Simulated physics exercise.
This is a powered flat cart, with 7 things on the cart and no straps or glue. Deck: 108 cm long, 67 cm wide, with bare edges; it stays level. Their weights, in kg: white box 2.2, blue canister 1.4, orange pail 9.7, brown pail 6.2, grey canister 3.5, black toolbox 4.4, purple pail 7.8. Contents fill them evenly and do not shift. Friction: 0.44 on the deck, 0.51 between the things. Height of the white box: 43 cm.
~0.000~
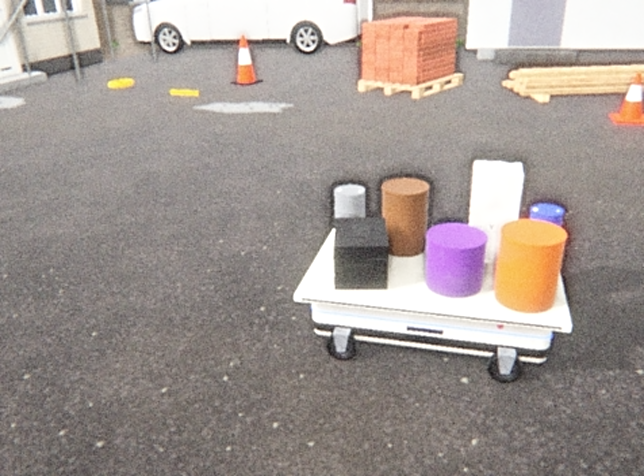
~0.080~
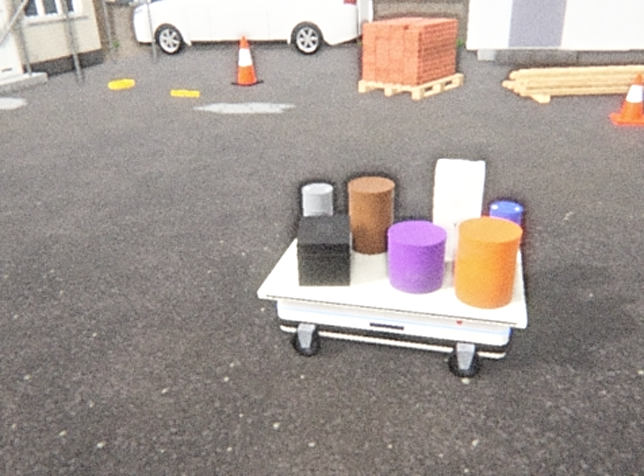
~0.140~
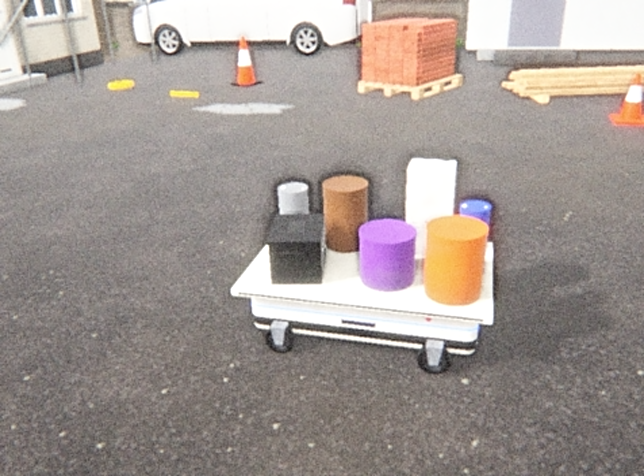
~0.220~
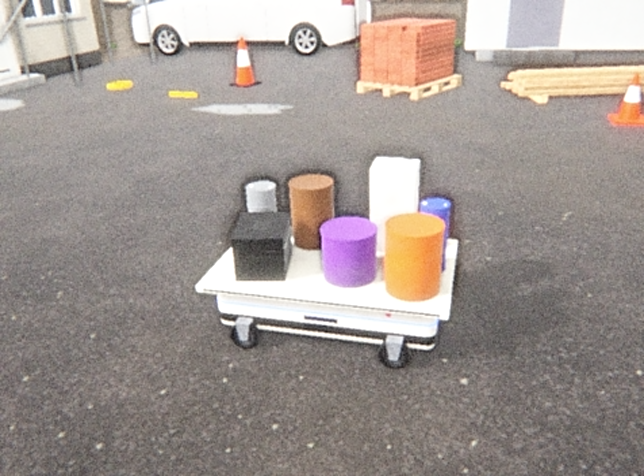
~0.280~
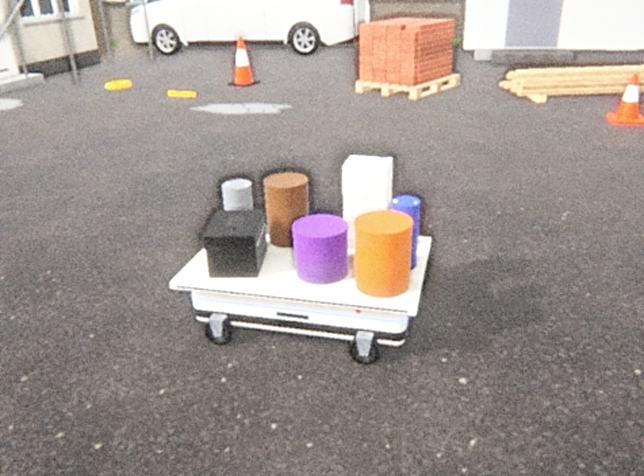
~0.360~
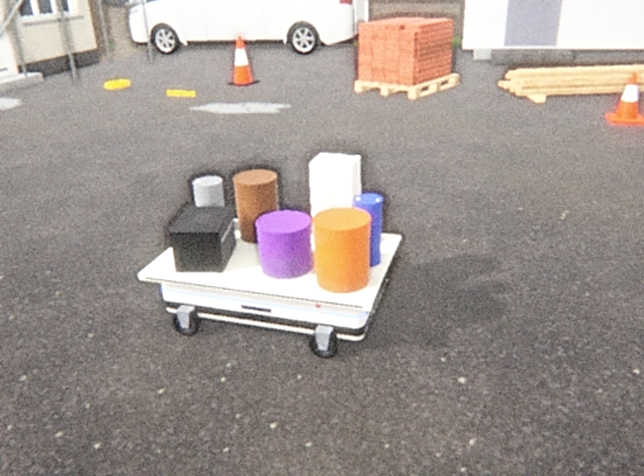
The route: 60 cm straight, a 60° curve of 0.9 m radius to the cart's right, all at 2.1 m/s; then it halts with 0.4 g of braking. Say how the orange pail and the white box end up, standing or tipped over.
The orange pail falls over, the white box is still upright.
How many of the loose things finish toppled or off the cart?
That comes to 5.
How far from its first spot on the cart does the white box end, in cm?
About 6 cm.
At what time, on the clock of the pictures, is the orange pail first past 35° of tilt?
Near 1.0 s.
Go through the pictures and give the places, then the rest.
Cart 0 cm along; orange pail (528, 266); white box (494, 211), in the first frame.
Cart 17 cm along; black toolbox (325, 250), in the second frame.
Cart 29 cm along; purple pail (388, 255), in the third frame.
Cart 46 cm along; brown pail (313, 212), in the fourth frame.
Cart 59 cm along; black toolbox (237, 243); purple pail (321, 250), in the fifth frame.
Cart 76 cm along, turned 3°; orange pail (342, 250); white box (337, 201), in the sixth frame.
By 0.66 s, cart 139 cm along, turned 41°; black toolbox now off the cart; white box tilted 3° near (264, 182); orange pail 6 cm from its spot near (207, 222).
By 0.96 s, cart 200 cm along, turned 60°; orange pail, grey canister and purple pail now off the cart; white box tilted 10° near (243, 154); blue canister tilted 70°.
By 1.26 s, cart 236 cm along, turned 60°; white box tilted 8° near (245, 138); blue canister on its side; brown pail 48 cm from its spot.
By 1.86 s, cart 240 cm along, turned 60°, stopped; blue canister now off the cart; white box 6 cm from its spot near (241, 137); brown pail 48 cm from its spot.
When it is over (2.7 s), off the cart and tipped over, blue canister, orange pail, grey canister, black toolbox and purple pail; not toppled but over 10 cm from the start, brown pail; the last one within 10 cm of the start. In the last view, white box near (240, 138).
